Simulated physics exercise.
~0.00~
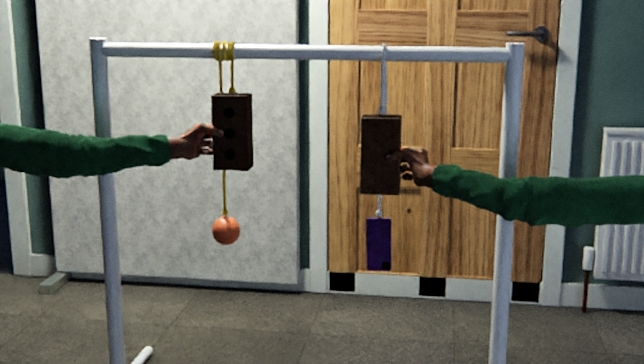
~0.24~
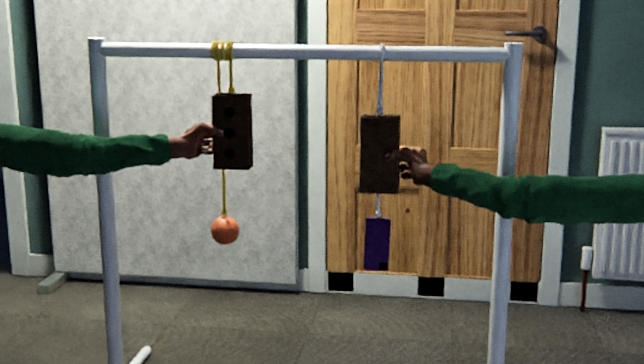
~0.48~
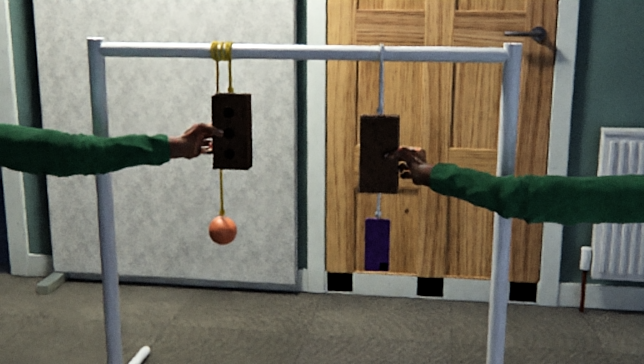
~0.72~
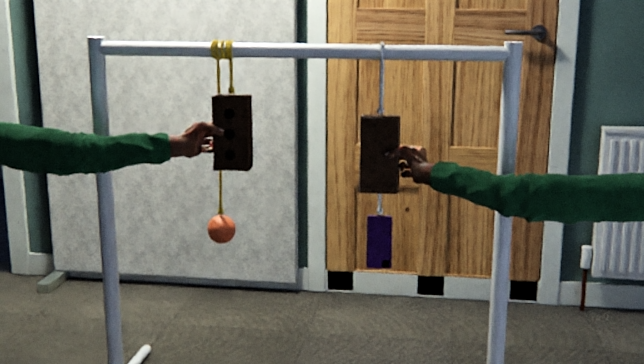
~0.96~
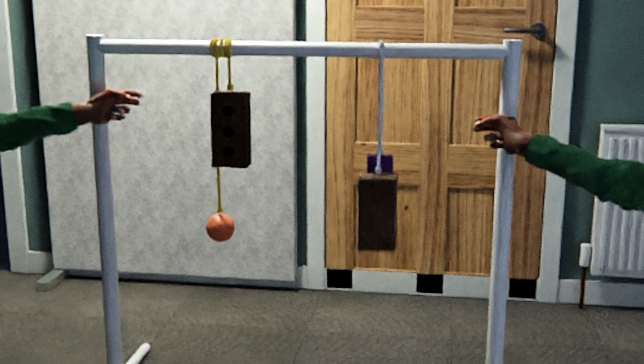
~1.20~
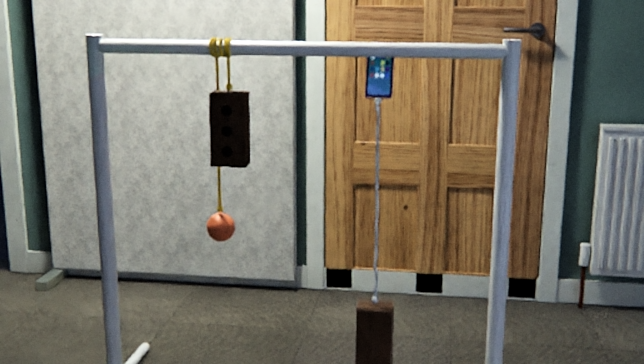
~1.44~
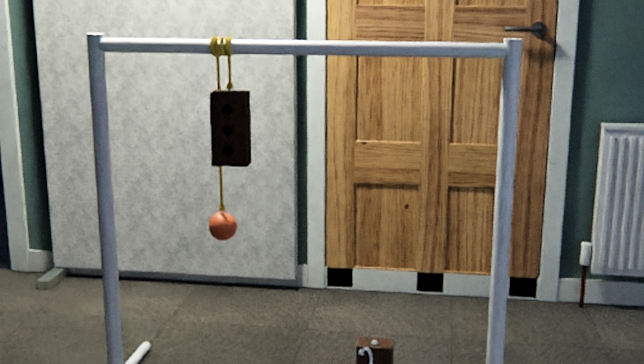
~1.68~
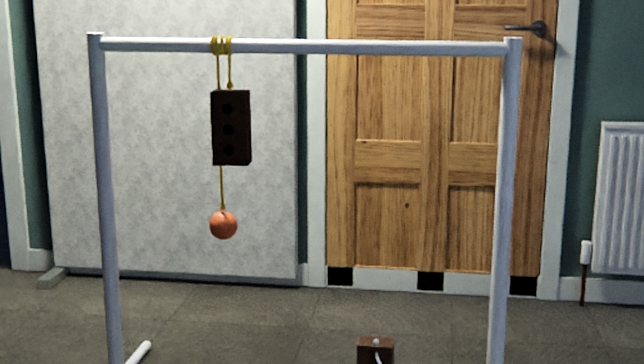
We see two hands steadying dark bricks hung by cords from a rail, an orange ball below the left and a phone below the right. The hands withdraw; the right brick drops to the floor as the phone rises to the rail, while the left stays hanging.
